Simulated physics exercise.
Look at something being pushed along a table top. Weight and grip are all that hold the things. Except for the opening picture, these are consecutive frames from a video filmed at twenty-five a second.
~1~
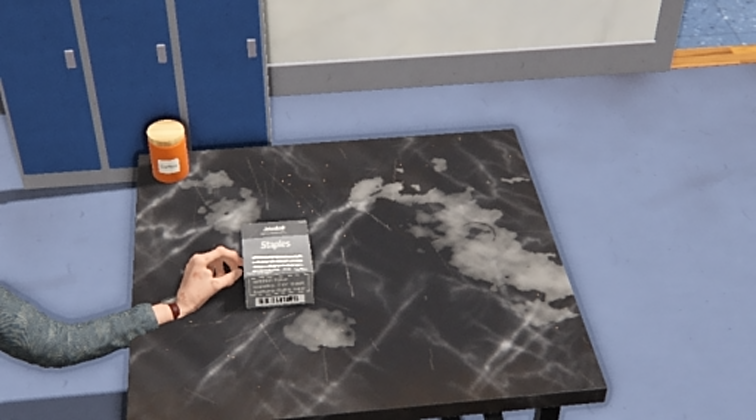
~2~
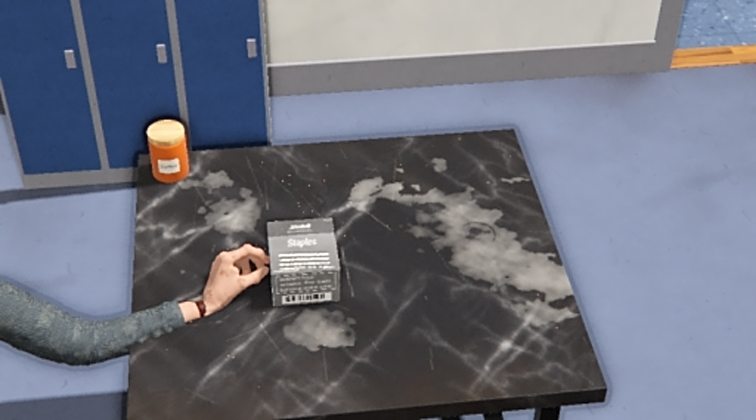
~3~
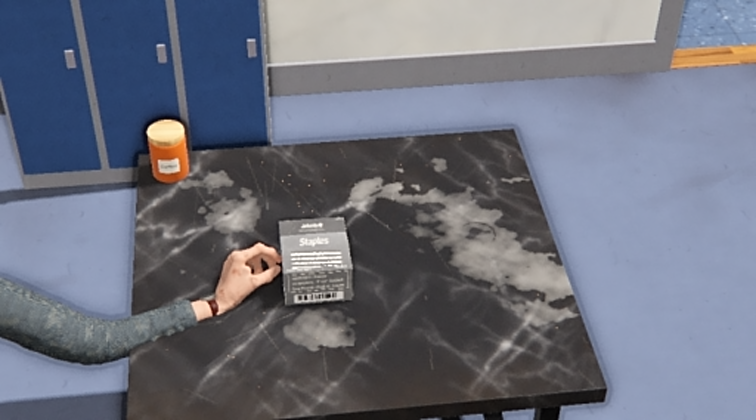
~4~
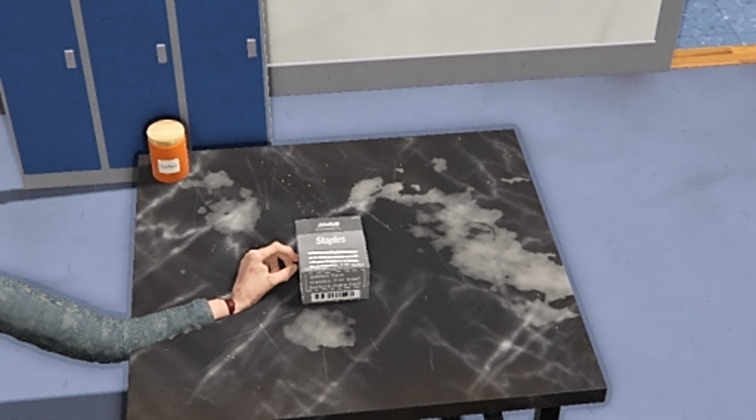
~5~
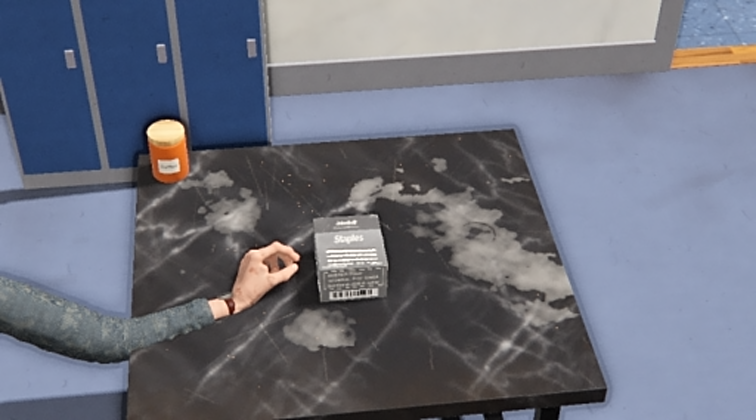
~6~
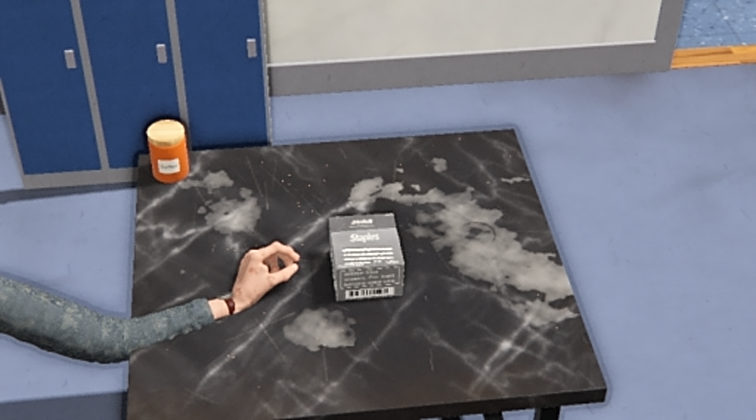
In a room with blue lockers and a pale blue floor, a fixed, raised view looks down on a black marbled table. An orange jar with a pale lid stands at the back left corner, and a grey staples box sits left of centre beside a hand in a grey sleeve. The hand pushes the box right, then stays still while the box slides farther right, away from the fingers.
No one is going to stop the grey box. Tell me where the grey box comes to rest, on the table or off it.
Well, in the end it doesn't leave the table.
Then, 0.10 s on from there, grey box shifted about its own width near (396, 254).
Then, 0.20 s on from there, grey box shifted about its own width near (413, 252).
In the end, moved from the start, grey box. At the end, from the last picture's camera, grey box near (418, 252).
